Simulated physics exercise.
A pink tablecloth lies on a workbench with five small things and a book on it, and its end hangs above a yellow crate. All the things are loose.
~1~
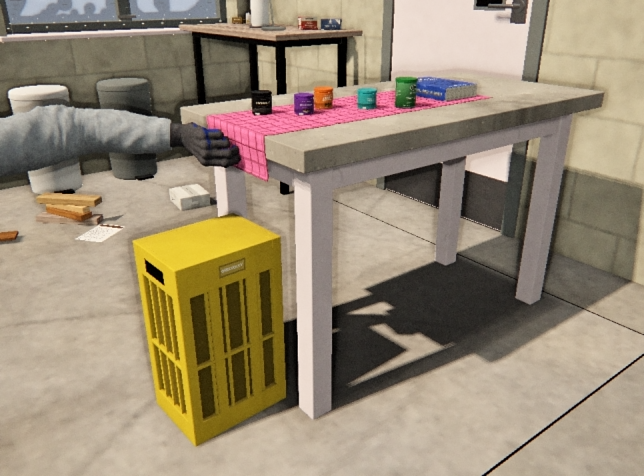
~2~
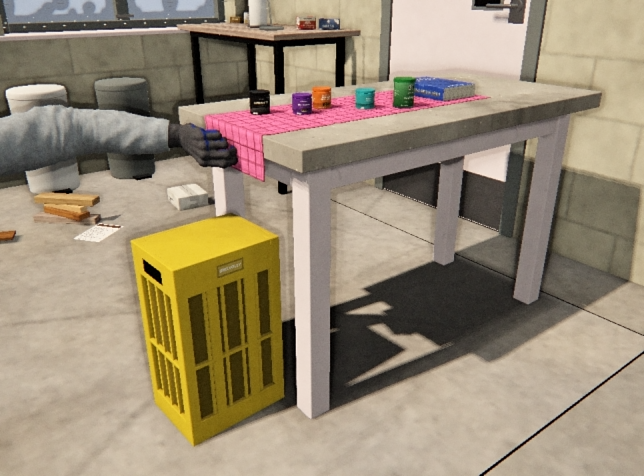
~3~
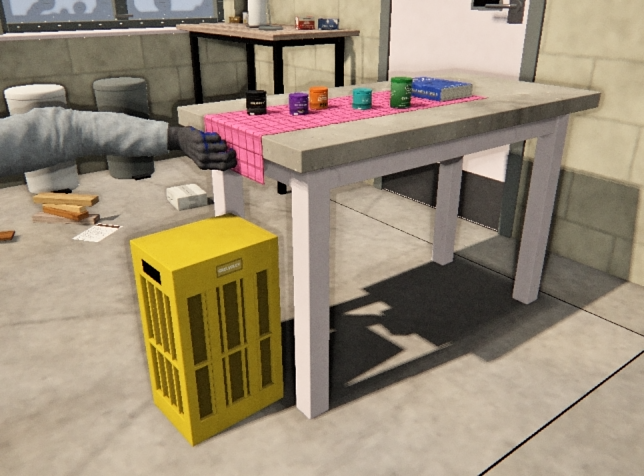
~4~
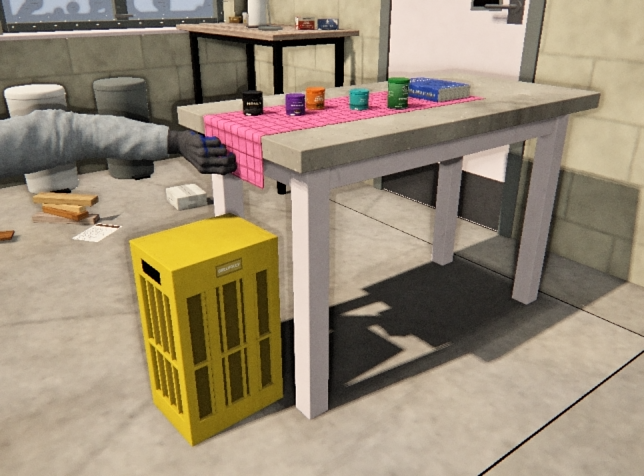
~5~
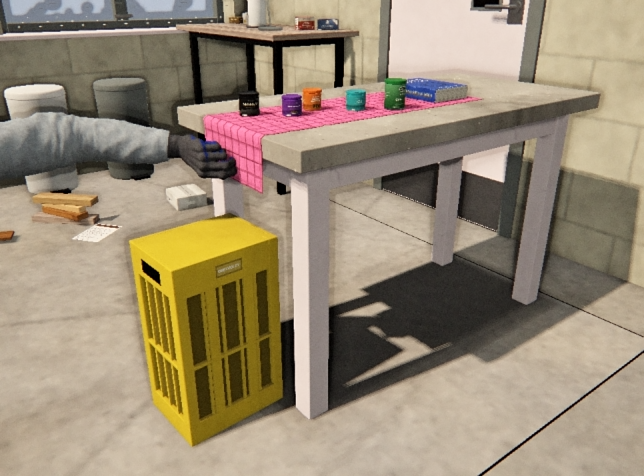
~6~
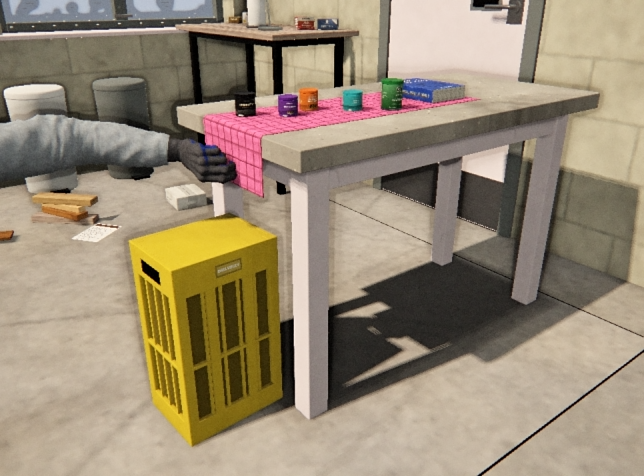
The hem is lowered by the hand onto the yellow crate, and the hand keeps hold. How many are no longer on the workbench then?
Lost over the edge: One.
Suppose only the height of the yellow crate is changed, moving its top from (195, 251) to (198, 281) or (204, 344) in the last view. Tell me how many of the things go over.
Counts: 2, 4.
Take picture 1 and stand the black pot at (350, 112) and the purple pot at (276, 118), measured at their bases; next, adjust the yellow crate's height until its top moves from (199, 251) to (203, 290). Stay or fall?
The black pot holds on, the purple pot drops off.
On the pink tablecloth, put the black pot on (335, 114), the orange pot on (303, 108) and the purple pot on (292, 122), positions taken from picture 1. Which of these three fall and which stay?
Outcome: The black pot is still in place, the orange pot is still in place, the purple pot is gone.
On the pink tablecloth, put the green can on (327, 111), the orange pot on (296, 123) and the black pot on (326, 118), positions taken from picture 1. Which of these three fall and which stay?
Green can stays, orange pot gone, black pot stays.
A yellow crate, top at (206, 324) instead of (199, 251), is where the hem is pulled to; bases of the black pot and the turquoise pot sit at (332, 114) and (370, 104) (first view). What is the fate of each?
The black pot drops off; the turquoise pot stays on.
A little later, hem near (234, 203); all still up.
Next, hem on the crate; black pot gone.
When it is over, hem on the crate; black pot gone. The count of fallen things is one.
